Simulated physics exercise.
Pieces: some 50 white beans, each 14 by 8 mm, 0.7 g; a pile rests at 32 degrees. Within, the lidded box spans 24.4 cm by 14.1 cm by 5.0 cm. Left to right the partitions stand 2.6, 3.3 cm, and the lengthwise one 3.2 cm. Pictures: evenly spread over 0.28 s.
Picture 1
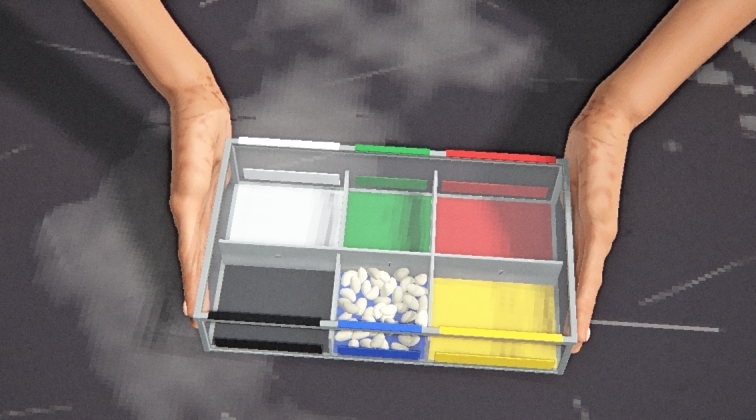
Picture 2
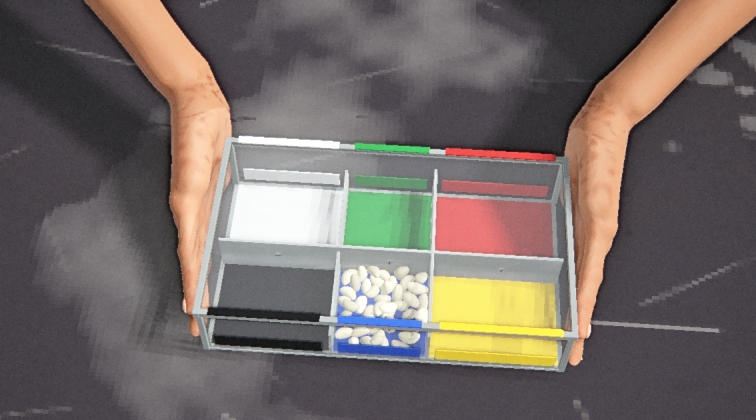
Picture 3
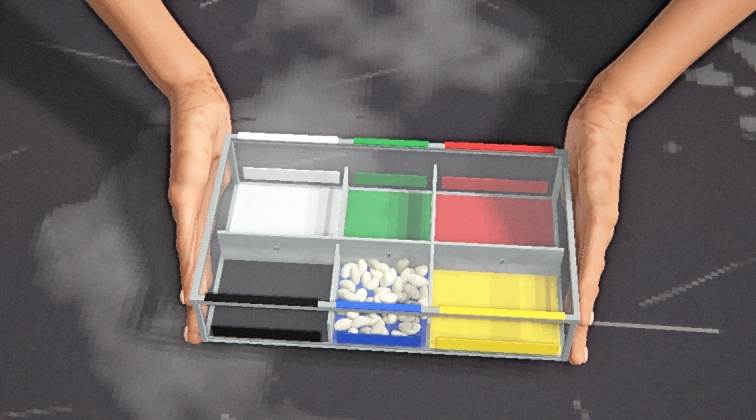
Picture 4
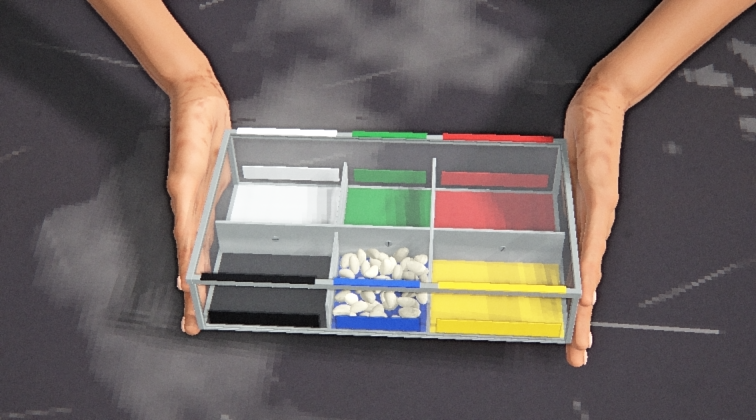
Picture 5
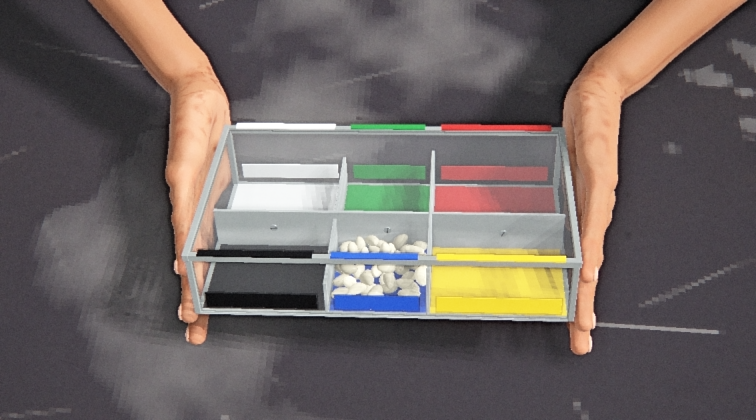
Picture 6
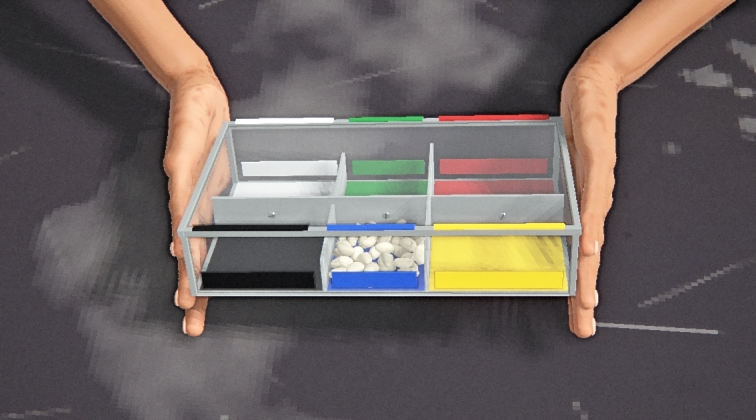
A clear lidded box with six coloured compartments tilted steadily backward between two hands, its front edge rising as they held its sides, while the white beans stayed inside the blue front-middle section.
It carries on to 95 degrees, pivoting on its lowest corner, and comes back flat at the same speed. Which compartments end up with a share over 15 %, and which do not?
Red not over, blue over, green over, yellow not over, white over, black not over.
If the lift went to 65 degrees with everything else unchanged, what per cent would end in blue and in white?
Blue: 100; white: 0 (per cent).
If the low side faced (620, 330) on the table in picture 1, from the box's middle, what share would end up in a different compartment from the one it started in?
My best guess is some 55 per cent.
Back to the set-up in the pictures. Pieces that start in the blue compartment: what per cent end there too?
Around 30 percent stays put.
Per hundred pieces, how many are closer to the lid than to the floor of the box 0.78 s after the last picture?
About 60 per cent.
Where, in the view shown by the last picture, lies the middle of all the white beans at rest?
Look around (351, 207) in the last picture.
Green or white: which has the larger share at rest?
I'd say the white side has more in it.
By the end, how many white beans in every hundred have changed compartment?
I'd put it at about 70 per cent.
Then, 0.78 s after the last picture, tilt 94 degrees; blue 75 %, green 20 %, white 5 %.
Then, 1.30 s after the last picture, tilt 40 degrees; blue 30 %, green 25 %, white 45 %.
Then, 1.88 s after the last picture, tilt 0 degrees; blue 30 %, green 25 %, white 45 %.
In the end, red 0 %, blue 30 %, green 25 %, yellow 0 %, white 45 %, black 0 %.
